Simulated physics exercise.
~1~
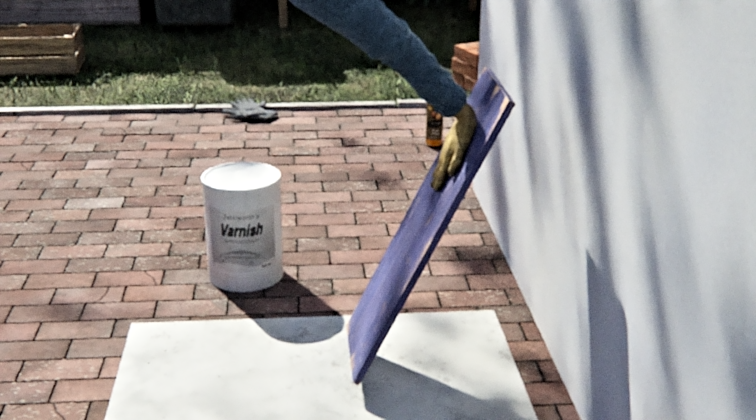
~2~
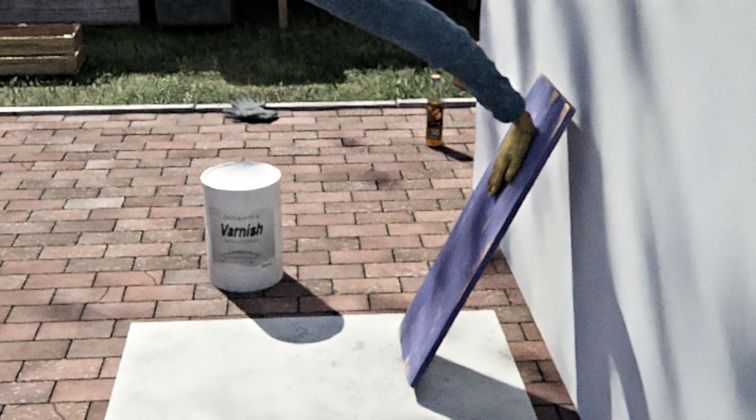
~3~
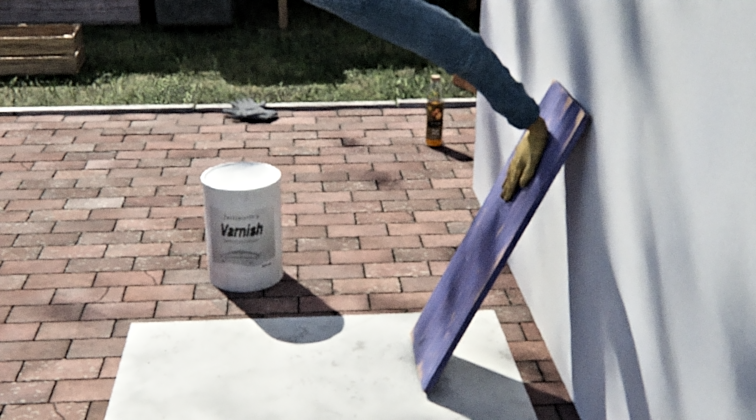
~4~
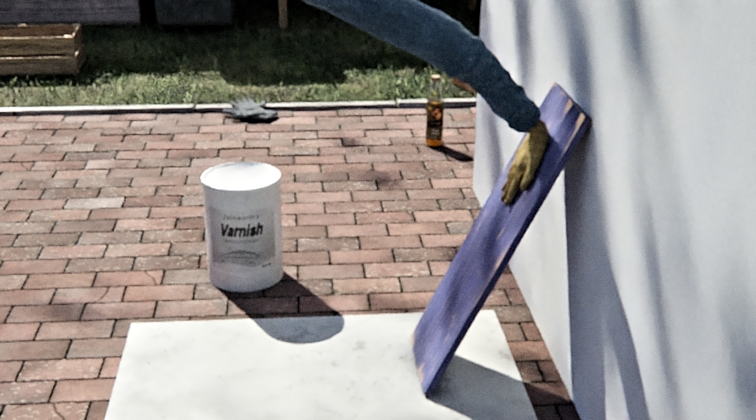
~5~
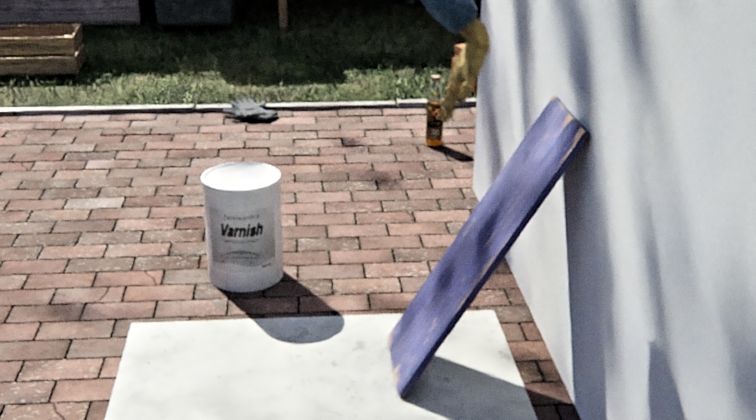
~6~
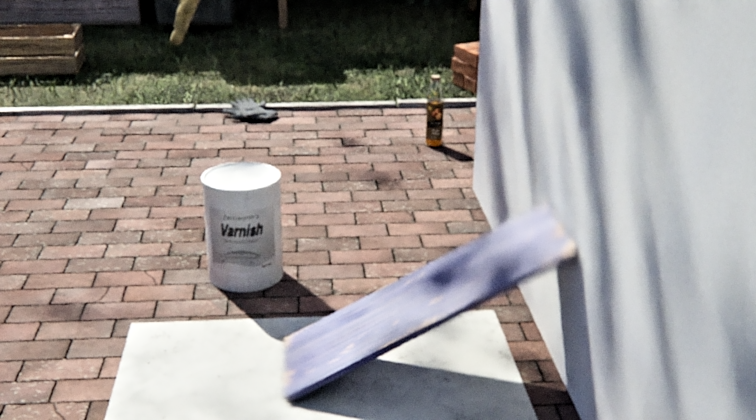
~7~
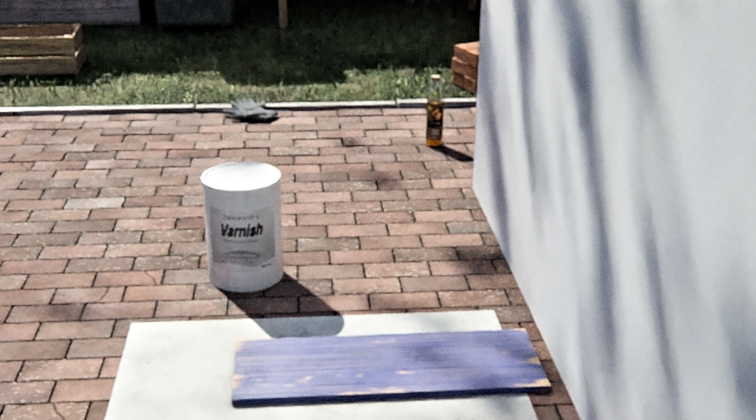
A blue board was leaned against a pale wall by a gloved hand, which shifted it to the right and let go, and then its foot slid left across the white slab until it lay flat, while the white varnish pail stayed put.
